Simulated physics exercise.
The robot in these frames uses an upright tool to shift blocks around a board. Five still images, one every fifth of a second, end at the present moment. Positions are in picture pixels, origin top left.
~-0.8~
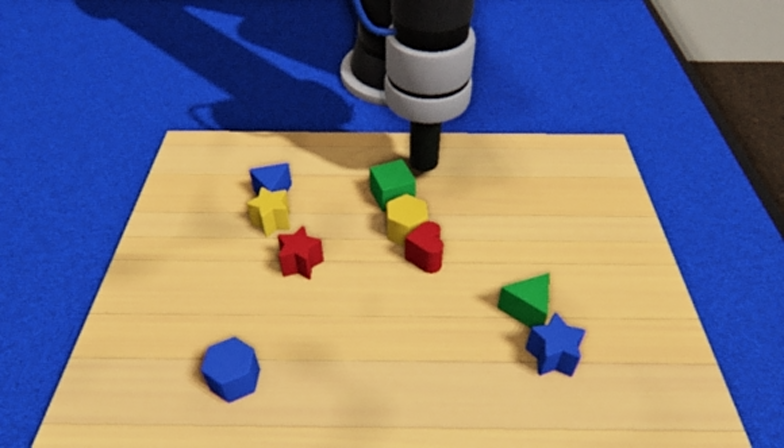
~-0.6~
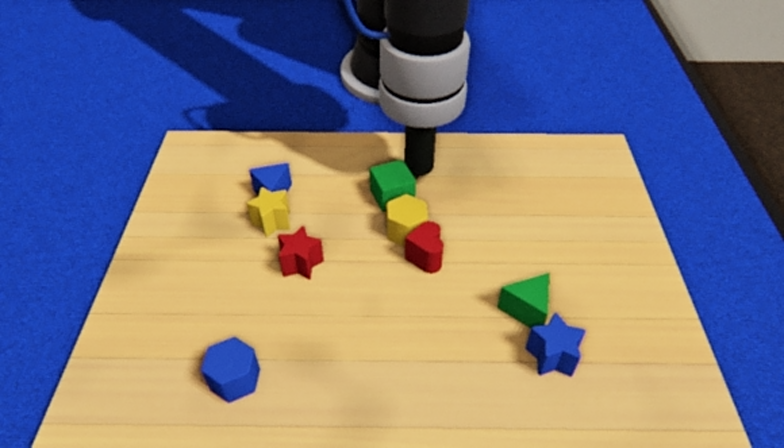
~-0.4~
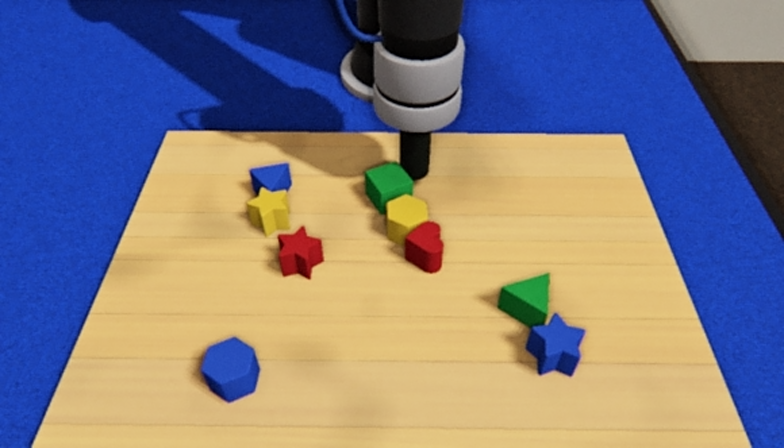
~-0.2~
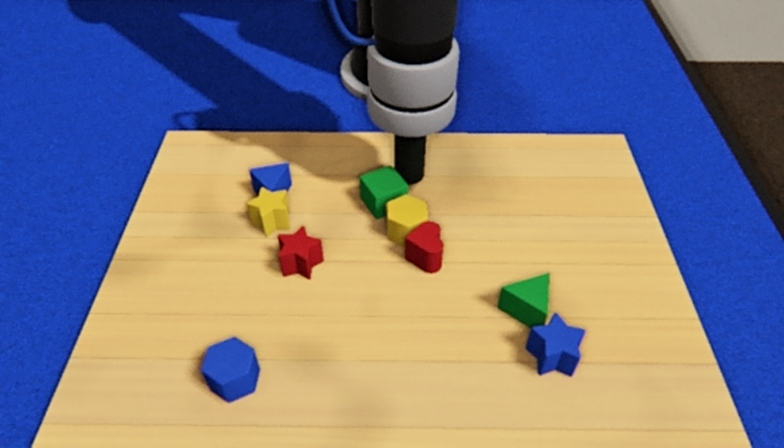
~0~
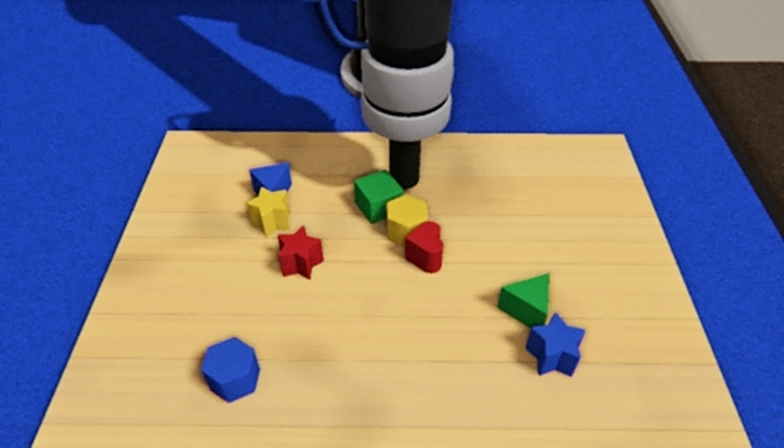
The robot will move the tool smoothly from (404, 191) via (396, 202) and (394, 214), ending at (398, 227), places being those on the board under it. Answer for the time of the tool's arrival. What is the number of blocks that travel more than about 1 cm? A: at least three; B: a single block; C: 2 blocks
I'll go with A - at least three.
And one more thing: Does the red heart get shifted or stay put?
At the end, its place is different.
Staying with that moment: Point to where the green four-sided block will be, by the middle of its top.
Top centre: (359, 200).
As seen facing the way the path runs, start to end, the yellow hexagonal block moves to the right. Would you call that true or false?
That claim is false.
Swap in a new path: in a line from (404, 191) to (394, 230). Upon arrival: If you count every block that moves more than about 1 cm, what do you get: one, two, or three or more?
In total, three or more blocks get moved by over 1 cm.
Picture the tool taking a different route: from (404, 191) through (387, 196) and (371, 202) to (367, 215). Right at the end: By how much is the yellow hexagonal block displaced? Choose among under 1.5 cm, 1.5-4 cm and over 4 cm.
It shifts under 1.5 cm.
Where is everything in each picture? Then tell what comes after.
The first picture shows tip of the tool at (424, 163), middles of tops, green four-sided block at (393, 174), yellow hexagonal block at (407, 209), red heart at (427, 236).
The second picture shows tool at (419, 168), nothing pushed.
The third picture shows tool at (414, 172), green four-sided block at (389, 176).
The fourth picture shows tool at (409, 176), green four-sided block at (384, 180).
The fifth picture shows tool at (404, 180), green four-sided block at (378, 185), yellow hexagonal block at (407, 209), red heart at (427, 236).
What follows on the original path. Halfway along, tool at (394, 198); green four-sided block at (362, 197).
At the end, tool at (399, 217); green four-sided block at (359, 200), turned 15° clockwise; yellow hexagonal block at (418, 230); red heart at (439, 254).
